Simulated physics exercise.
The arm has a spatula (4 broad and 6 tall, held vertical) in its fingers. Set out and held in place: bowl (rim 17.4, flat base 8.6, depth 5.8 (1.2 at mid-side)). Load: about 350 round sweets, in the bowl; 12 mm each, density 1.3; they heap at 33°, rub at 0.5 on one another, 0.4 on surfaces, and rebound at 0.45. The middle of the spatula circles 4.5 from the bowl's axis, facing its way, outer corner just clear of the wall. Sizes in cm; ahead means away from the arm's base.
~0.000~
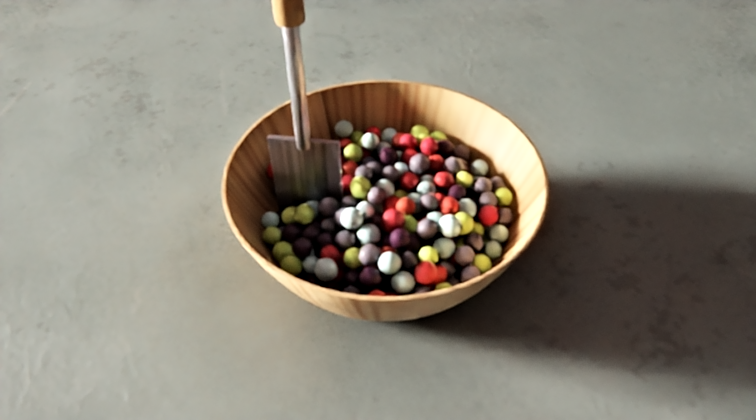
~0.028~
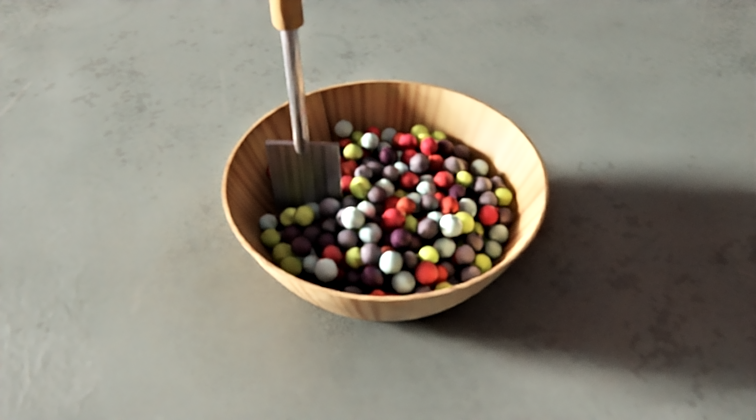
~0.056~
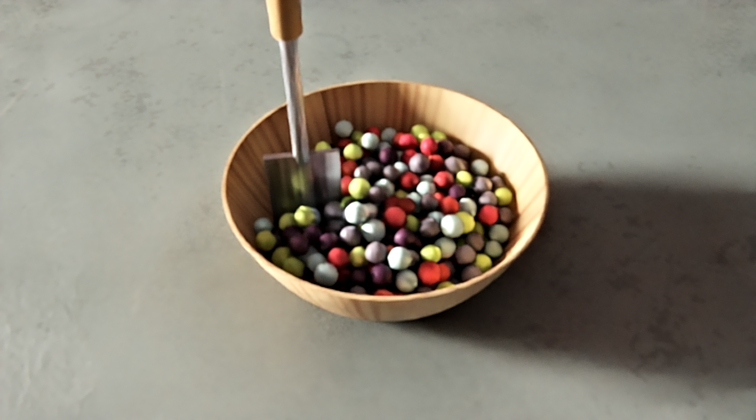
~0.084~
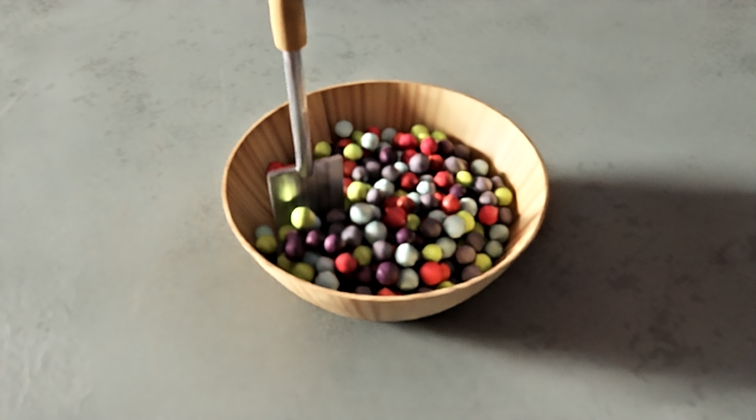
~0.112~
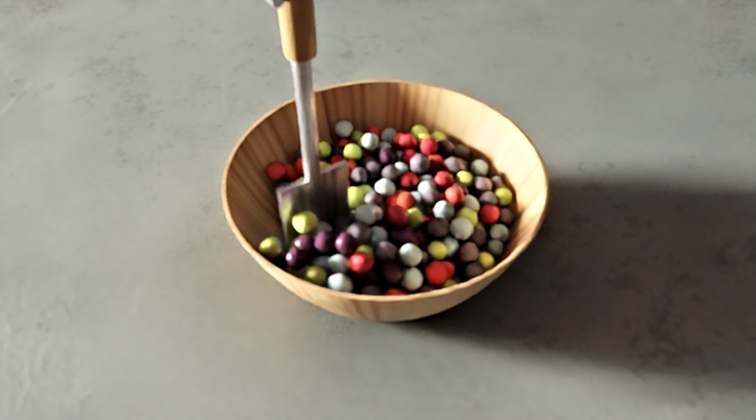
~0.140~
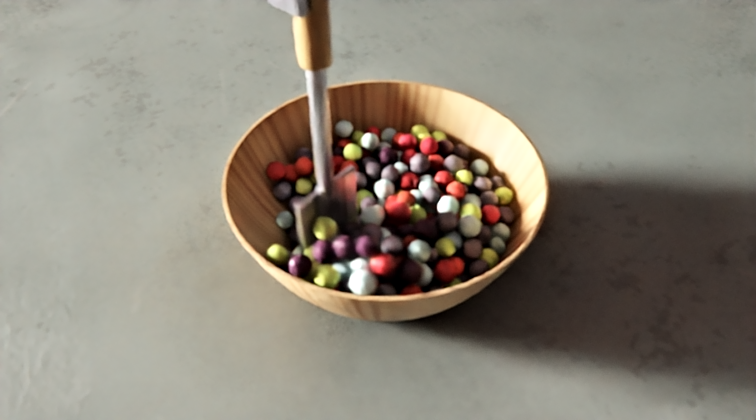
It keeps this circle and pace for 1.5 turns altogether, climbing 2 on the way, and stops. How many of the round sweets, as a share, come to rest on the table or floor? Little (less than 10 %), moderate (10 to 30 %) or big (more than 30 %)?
Answer: Moderate; 10 to 30 % of the round sweets finish on the table or floor.
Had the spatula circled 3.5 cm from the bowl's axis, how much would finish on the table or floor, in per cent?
It would be near 10 per cent.
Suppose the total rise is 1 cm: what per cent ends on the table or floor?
About 30 per cent.
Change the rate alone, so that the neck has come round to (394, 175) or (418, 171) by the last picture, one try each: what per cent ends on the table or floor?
About 35 and 40 per cent.
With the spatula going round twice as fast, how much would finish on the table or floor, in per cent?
Then about 40 per cent.
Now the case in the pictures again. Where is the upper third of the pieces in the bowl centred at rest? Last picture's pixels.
At about (425, 194).
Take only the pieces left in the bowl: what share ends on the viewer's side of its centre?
Roughly 50 per cent.
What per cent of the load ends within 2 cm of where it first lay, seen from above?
Some 25 per cent.
After 0.55 s, 246° round, highest piece 9 above the table; 315 in the bowl, 26 on the table or floor, 8 in flight or on the tool.
After 0.95 s, 76° round, highest piece 7 above the table; 292 in the bowl, 54 on the table or floor, 3 in flight or on the tool.
After 1.35 s, 180° round, highest piece 6 above the table; 291 in the bowl, 58 on the table or floor.
After 2.05 s, 180° round, highest piece 5 above the table; 291 in the bowl, 58 on the table or floor.
In the end, 291 in the bowl, 58 on the table or floor. That is 17 % on the table or floor.
